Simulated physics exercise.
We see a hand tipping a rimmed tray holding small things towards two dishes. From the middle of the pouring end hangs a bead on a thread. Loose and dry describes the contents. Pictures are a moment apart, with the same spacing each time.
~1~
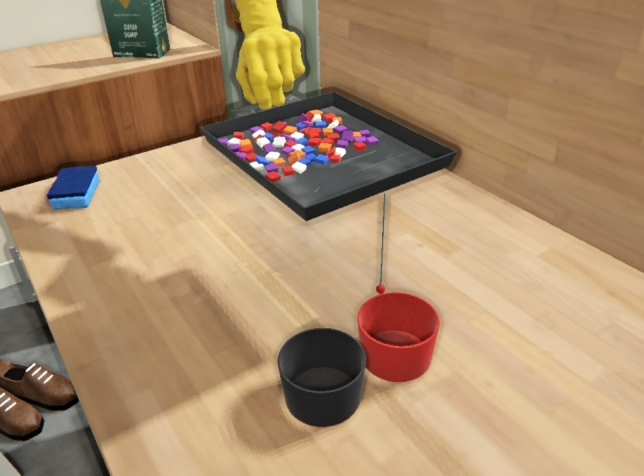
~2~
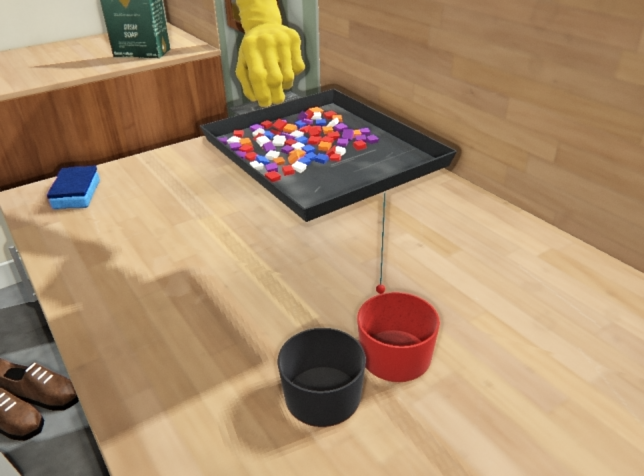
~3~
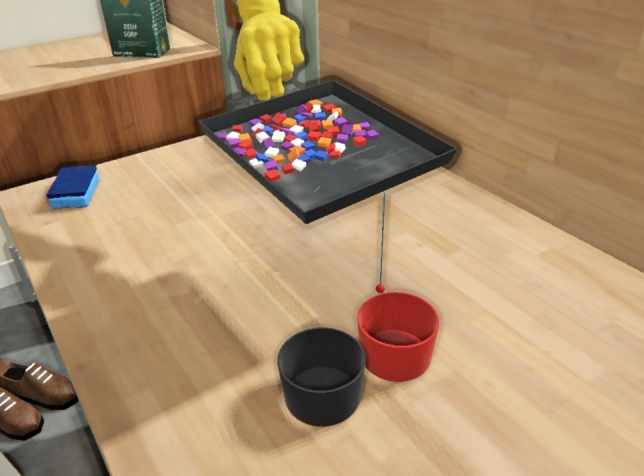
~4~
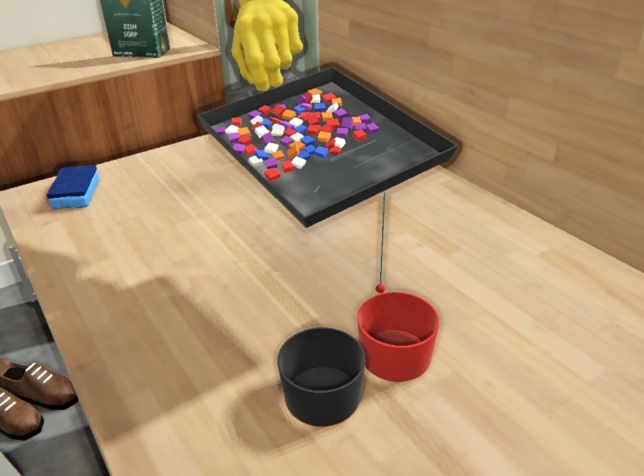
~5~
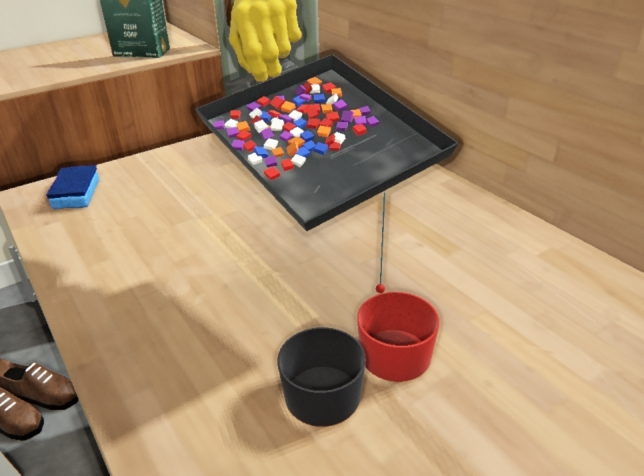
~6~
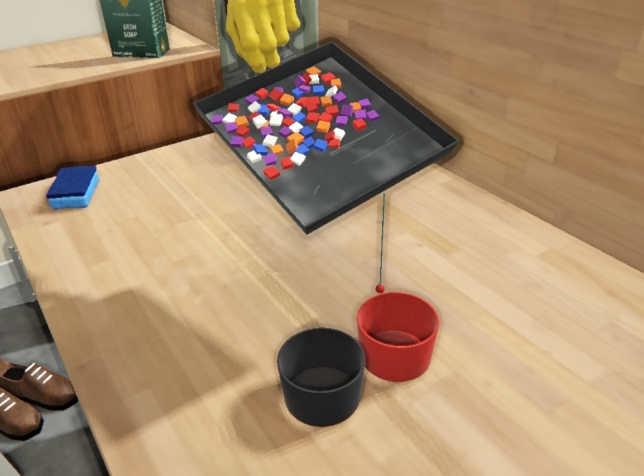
A black rimmed tray of small red, white, blue, purple and orange tiles hangs above a pale wooden counter, seen from above at an angle by a still camera. Below it sit a black dish and, to its right, a red one, near a bead on a thread, with a blue sponge at left. The tray, level at first, gradually tilts towards the dishes, its near left corner lowest, as a yellow-gloved hand rises behind it.
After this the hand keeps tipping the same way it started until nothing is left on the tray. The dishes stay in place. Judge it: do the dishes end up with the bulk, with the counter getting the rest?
No, the bulk goes on the counter.
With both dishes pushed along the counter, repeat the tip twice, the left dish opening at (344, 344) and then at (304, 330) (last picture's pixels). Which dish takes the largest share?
It comes out as the dish further left in the first try and the dish further left in the second.
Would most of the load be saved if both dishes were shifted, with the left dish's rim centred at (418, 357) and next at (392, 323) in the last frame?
Held in all, by try: A smaller portion, then a smaller portion.
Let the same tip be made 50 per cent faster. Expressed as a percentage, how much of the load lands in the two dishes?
That works out at some 60 per cent.
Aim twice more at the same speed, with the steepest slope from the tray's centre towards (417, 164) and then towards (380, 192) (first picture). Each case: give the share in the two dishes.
Lab note: Try 1 = 0 %, try 2 = 70 %.
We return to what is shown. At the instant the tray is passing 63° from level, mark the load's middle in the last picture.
Somewhere about (310, 205).
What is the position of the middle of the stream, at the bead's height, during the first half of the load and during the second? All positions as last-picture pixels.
Early half (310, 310), late half (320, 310).
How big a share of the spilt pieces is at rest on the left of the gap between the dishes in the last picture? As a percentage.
It works out to some 90 per cent.
Soon after the last picture, tray tipped steeply; nearly all on the tray; a small part in the air.
A little later, tray tipped past a quarter turn; about a third on the tray; a small part in the left dish; about a quarter outside both; about a third in the air.
Later still, tray tipped past a quarter turn; about a quarter in the left dish; most outside both.
At rest, tray tipped past a quarter turn; about a quarter in the left dish; none in the right dish; most outside both.
